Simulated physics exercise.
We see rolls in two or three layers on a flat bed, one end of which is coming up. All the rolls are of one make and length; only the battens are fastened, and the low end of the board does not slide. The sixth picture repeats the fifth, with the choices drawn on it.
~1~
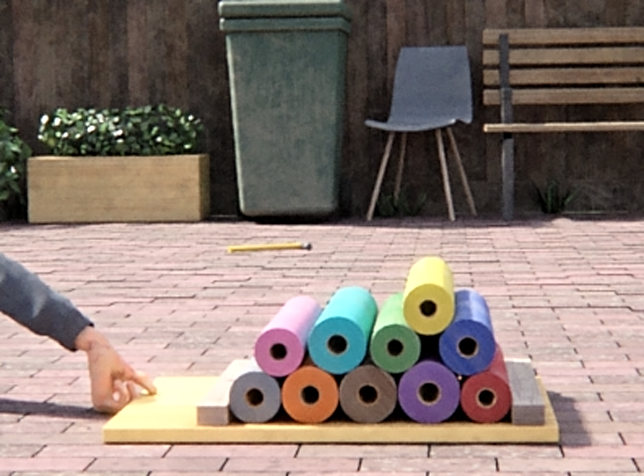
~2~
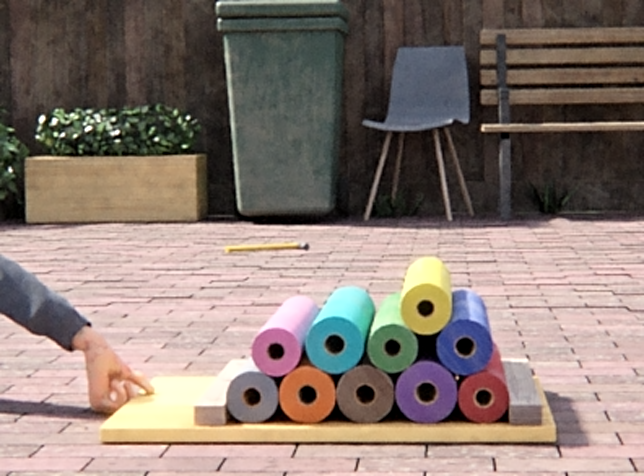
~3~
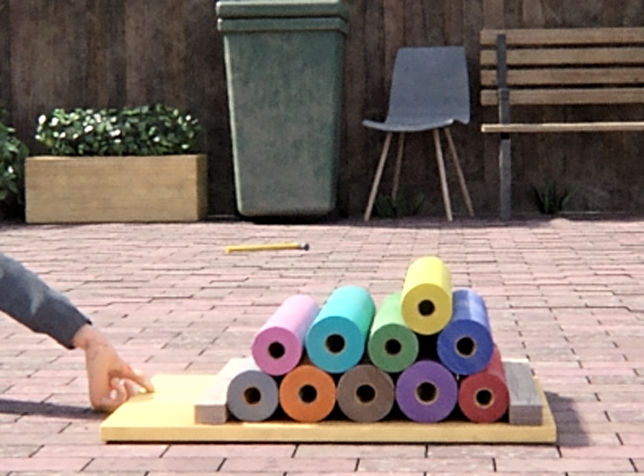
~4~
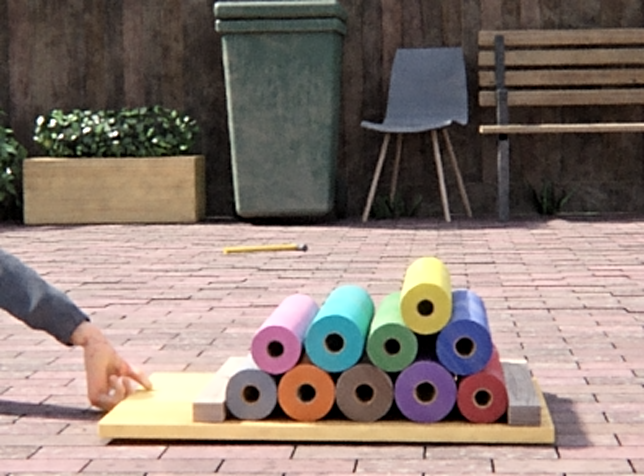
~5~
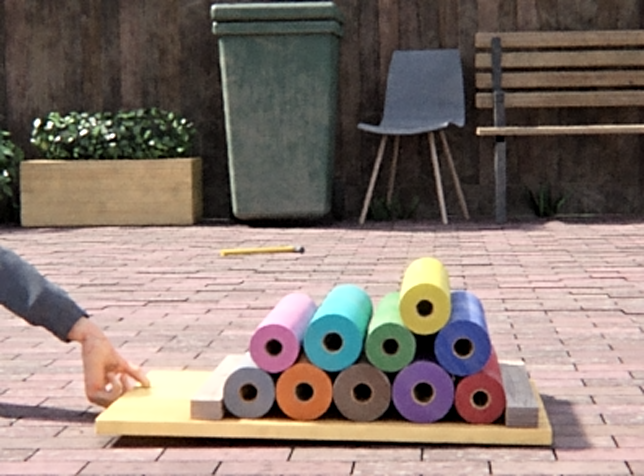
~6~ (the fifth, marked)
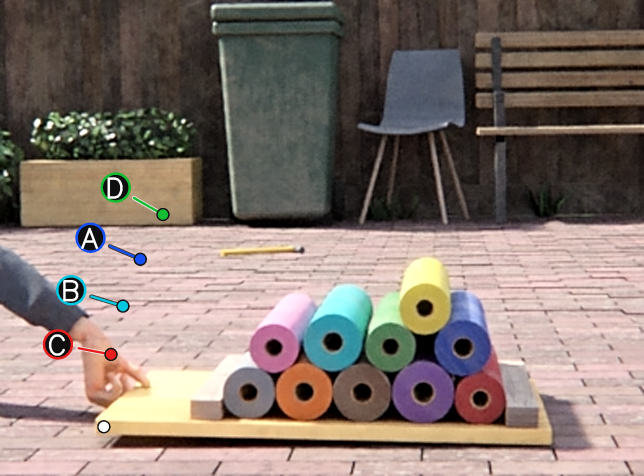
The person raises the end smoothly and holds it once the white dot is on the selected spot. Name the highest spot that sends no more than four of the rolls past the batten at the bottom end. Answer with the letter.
Up to D.
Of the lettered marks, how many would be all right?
Four of the four.
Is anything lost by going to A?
At A: Yes.
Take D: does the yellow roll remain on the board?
No, with D.
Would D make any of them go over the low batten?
Yes.
On the marked copy, A at (141, 259); B at (123, 306); C at (111, 355); D at (163, 214); the white dot at (104, 427).
Following D. Soon after the start, board at 17°.
Later, board at 30°.
In the end, board at 30°, two over the low batten (blue, yellow).
As for the rest, A two over the low batten (blue, yellow); B two over the low batten (blue, yellow); C none over the low batten.
